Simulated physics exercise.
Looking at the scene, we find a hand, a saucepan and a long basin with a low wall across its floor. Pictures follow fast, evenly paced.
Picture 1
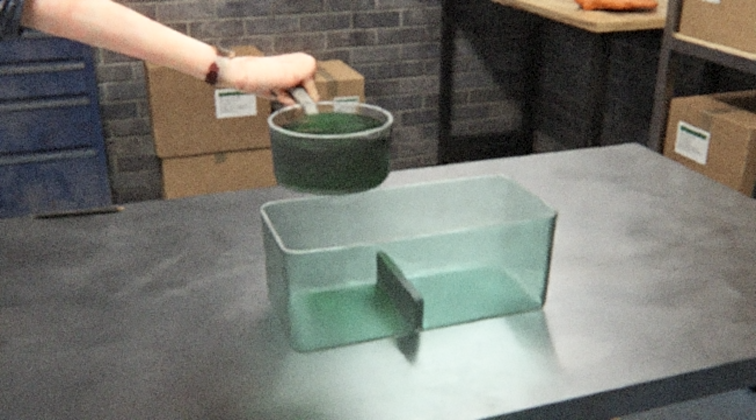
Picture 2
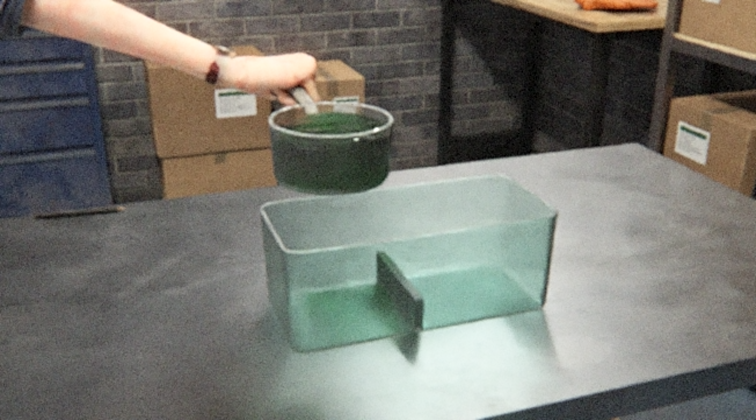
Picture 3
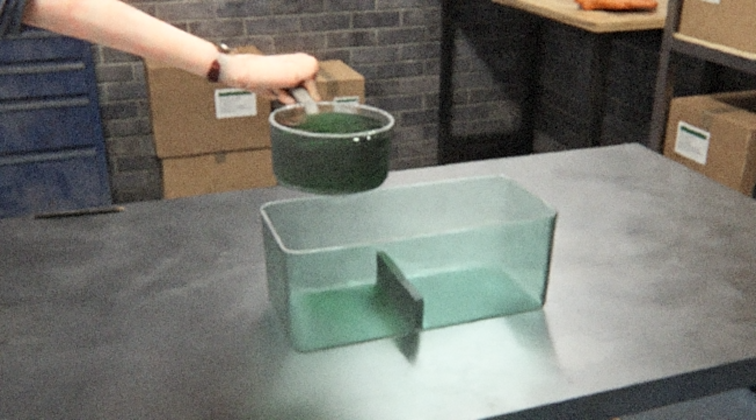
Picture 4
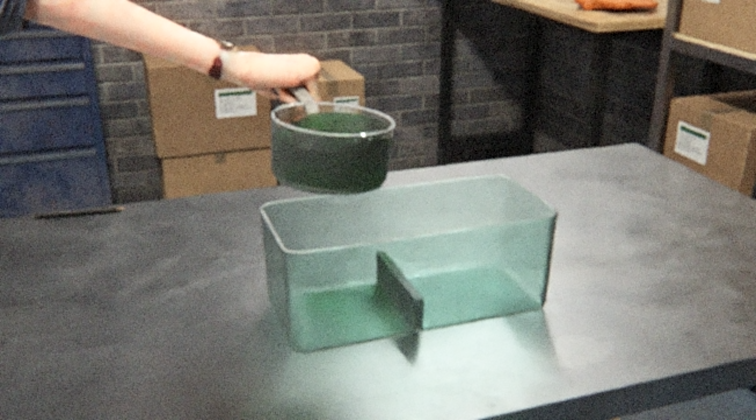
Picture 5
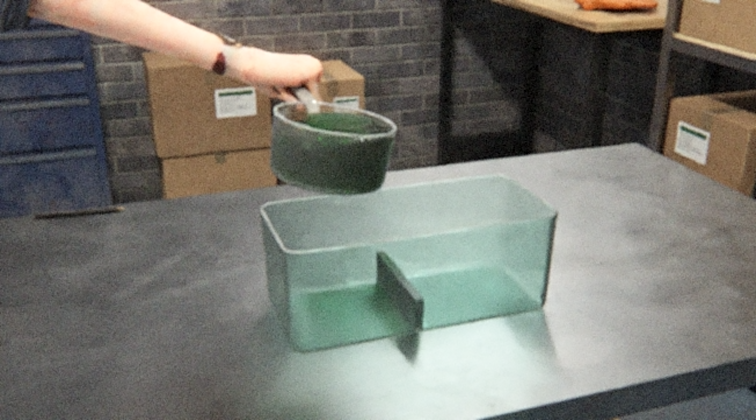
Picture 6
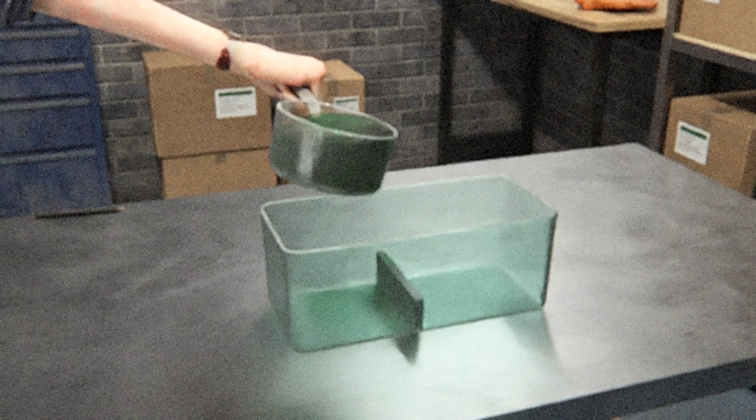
In a workshop with a brick wall and cardboard boxes, a hand holds a saucepan of dark green liquid level above a clear, green-tinted basin with a low wall across its floor. The hand then gradually tilts the pan toward the right, while the basin stays still on the dark table.
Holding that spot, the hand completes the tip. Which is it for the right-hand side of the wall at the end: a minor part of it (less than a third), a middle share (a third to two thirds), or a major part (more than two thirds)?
Rises past two thirds.
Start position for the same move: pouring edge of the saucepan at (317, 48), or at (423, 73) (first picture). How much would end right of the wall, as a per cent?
Roughly 25 percent on the first try and 95 percent on the second.
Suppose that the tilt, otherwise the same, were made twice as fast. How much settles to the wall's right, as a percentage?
I'd estimate about 60 percent ends up there.
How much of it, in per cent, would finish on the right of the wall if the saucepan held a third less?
I'd put it at around 70 %.
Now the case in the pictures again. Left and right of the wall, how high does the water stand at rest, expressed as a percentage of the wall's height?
Levels: Left around 20 per cent, right around 60 per cent.
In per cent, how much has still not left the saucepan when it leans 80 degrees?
40 %.
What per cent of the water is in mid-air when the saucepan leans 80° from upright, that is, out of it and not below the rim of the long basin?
It's close to 30 per cent.
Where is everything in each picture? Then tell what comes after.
Tilt 0°; pouring edge (388, 115); surface from (273, 132) to (384, 121); the long basin's rim runs from (272, 229) to (532, 194); the wall's top is at (398, 274), in the first frame.
Tilt 1°; pouring edge (388, 115); surface from (273, 132) to (384, 122), in the second frame.
Tilt 3°; pouring edge (389, 117); surface from (273, 131) to (385, 122), in the third frame.
Tilt 6°; pouring edge (390, 120); surface from (275, 130) to (386, 123), in the fourth frame.
Tilt 10°; pouring edge (391, 125); surface from (276, 131) to (387, 123), in the fifth frame.
Tilt 15°; pouring edge (392, 130); surface from (276, 132) to (390, 124), in the sixth frame.
A moment on, the saucepan is tipped on its side and 40 per cent is still to pour, 0 is left of the wall and 31 right of it.
Next, the saucepan is tipped right over and 4 per cent is still to pour, 17 is left of the wall and 77 right of it.
Then the saucepan is tipped right over and 0 per cent is still to pour, 23 is left of the wall and 77 right of it.
Later the saucepan is tipped right over and 0 per cent is still to pour, 23 is left of the wall and 77 right of it.
At rest 23 per cent lies left of the wall, 77 right of it and 0 outside.
